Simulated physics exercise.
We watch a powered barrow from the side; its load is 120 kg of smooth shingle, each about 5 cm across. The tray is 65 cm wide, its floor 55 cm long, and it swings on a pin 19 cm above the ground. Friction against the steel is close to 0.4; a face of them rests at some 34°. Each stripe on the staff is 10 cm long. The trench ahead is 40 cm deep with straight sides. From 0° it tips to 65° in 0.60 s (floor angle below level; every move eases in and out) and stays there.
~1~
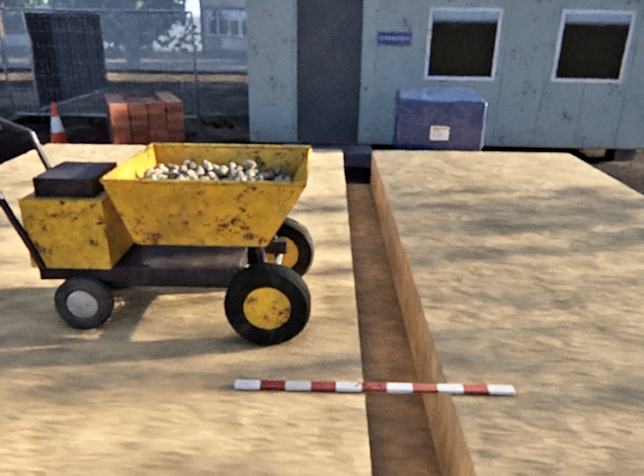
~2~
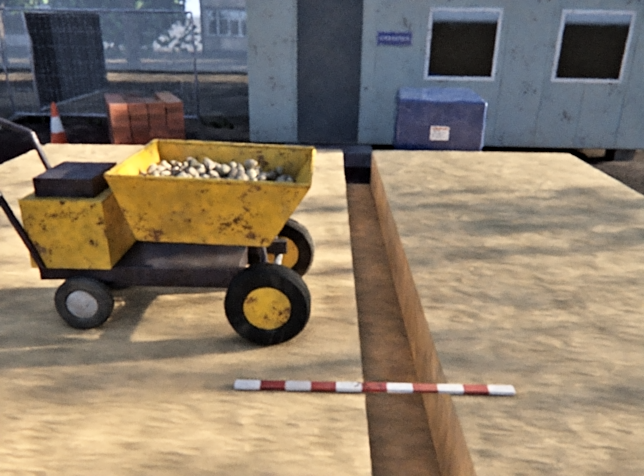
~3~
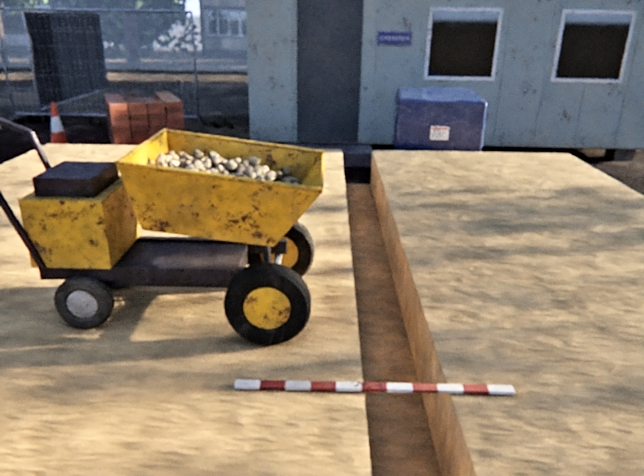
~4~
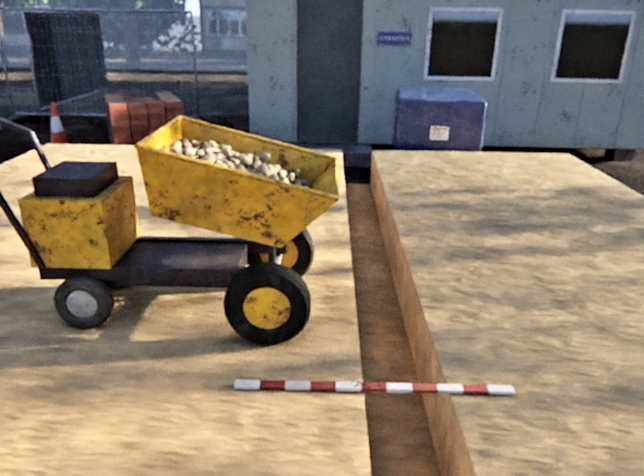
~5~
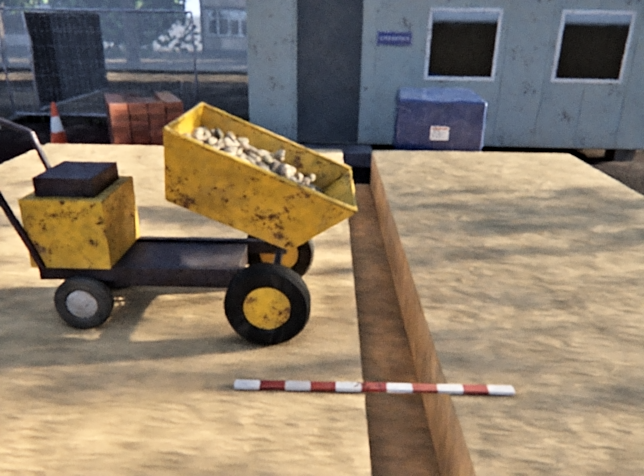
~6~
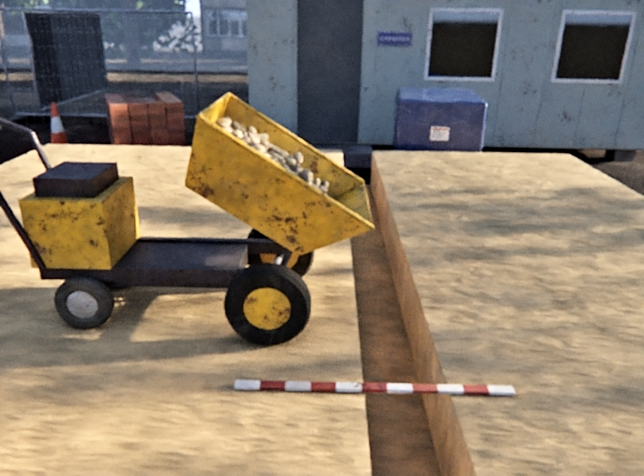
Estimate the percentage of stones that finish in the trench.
About 29 per cent.
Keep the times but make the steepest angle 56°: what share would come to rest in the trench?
Then about 15 per cent.
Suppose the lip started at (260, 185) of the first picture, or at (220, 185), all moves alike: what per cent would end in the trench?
Near 60 per cent from the first place, 70 from the second.
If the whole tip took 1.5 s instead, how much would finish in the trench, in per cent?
It would be near 50 per cent.
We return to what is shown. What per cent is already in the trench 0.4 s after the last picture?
Some 10 per cent.
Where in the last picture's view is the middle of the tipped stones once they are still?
Their middle is at about (463, 309).
Then, 0.1 s after the last picture the floor is at 55°, 100 % in the tray; the foremost stones are at (374, 243).
Then, 0.4 s after the last picture the floor is at 65°, 81 % in the tray, 8 % in the trench, 11 % past the trench; the foremost stones are at (467, 311).
Then, 0.7 s after the last picture the floor is at 65°, 32 % in the tray, 10 % in the trench, 57 % past the trench; the foremost stones are at (616, 327).
Then, 2.7 s after the last picture the floor is at 65°, 12 % in the tray, 29 % in the trench, 59 % past the trench; the foremost stones are past the picture's edge.
